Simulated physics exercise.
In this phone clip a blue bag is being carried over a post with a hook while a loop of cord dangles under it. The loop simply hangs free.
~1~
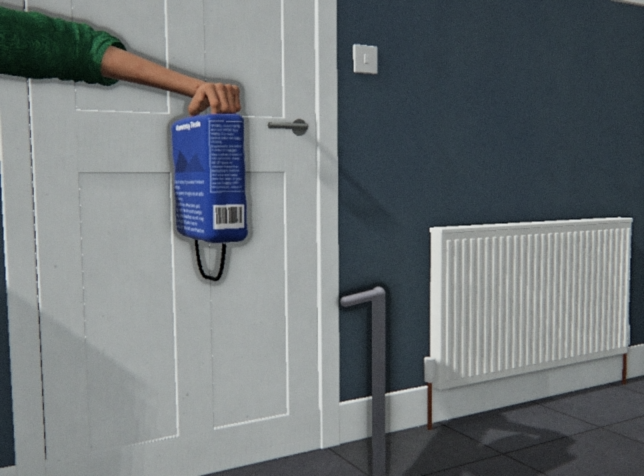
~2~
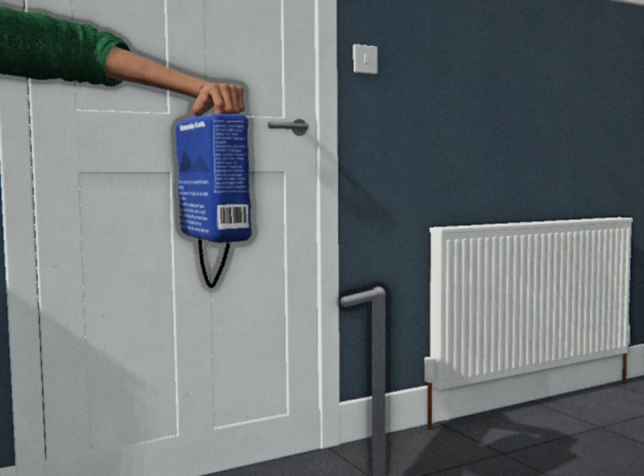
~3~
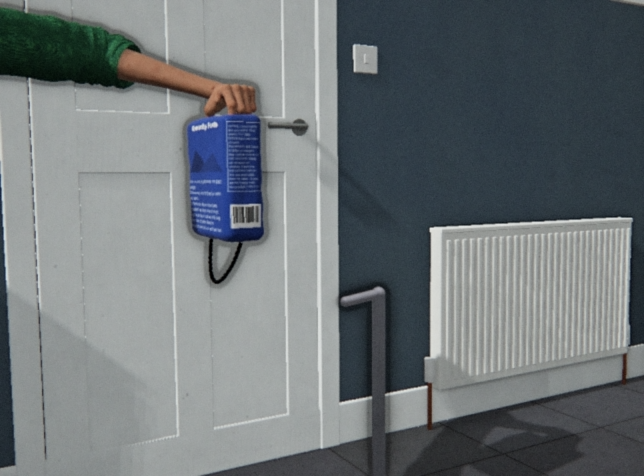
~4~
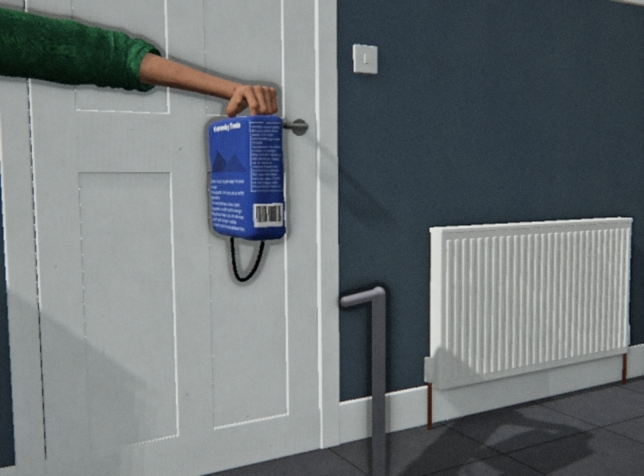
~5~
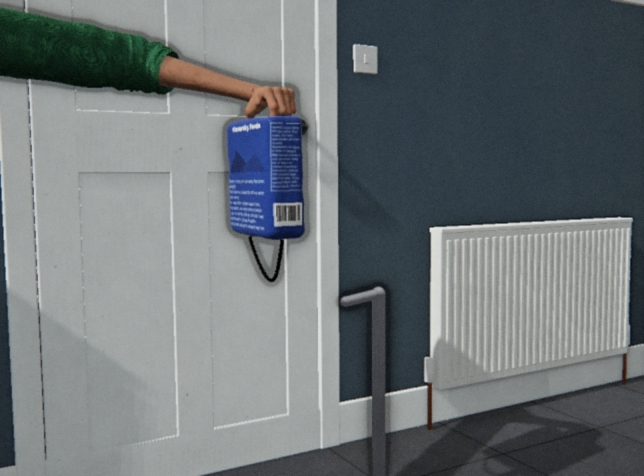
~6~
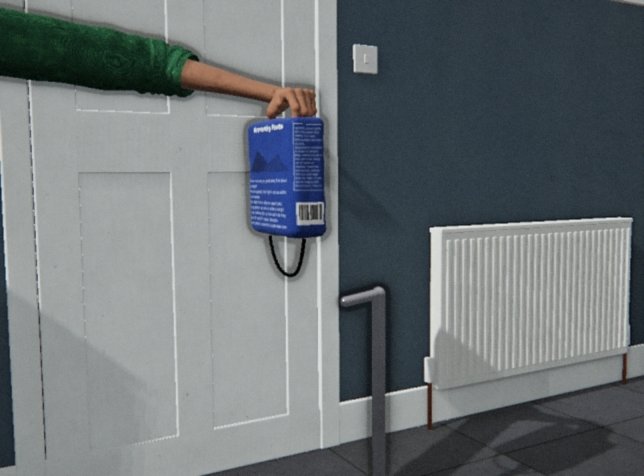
In a room with a dark blue wall and grey floor tiles, a fixed, slightly tilted view faces a white panelled door. A hand in a green sleeve grips a blue bag with a black cord loop beneath it, left of a short grey hooked post and white radiator. The arm carries the bag steadily rightward across the door, covering the handle, as the loop sways slightly.
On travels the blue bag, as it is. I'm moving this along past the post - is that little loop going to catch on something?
No, it won't.
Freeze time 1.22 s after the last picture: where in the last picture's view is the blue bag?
You'd spot it somewhere near (444, 176) in the last picture.
Then, 0.54 s after the last picture, bag over the post near (361, 177).
Then, 1.22 s after the last picture, bag past the post near (444, 176).
At rest, bag past the post near (488, 176). The blue bag comes away clean.
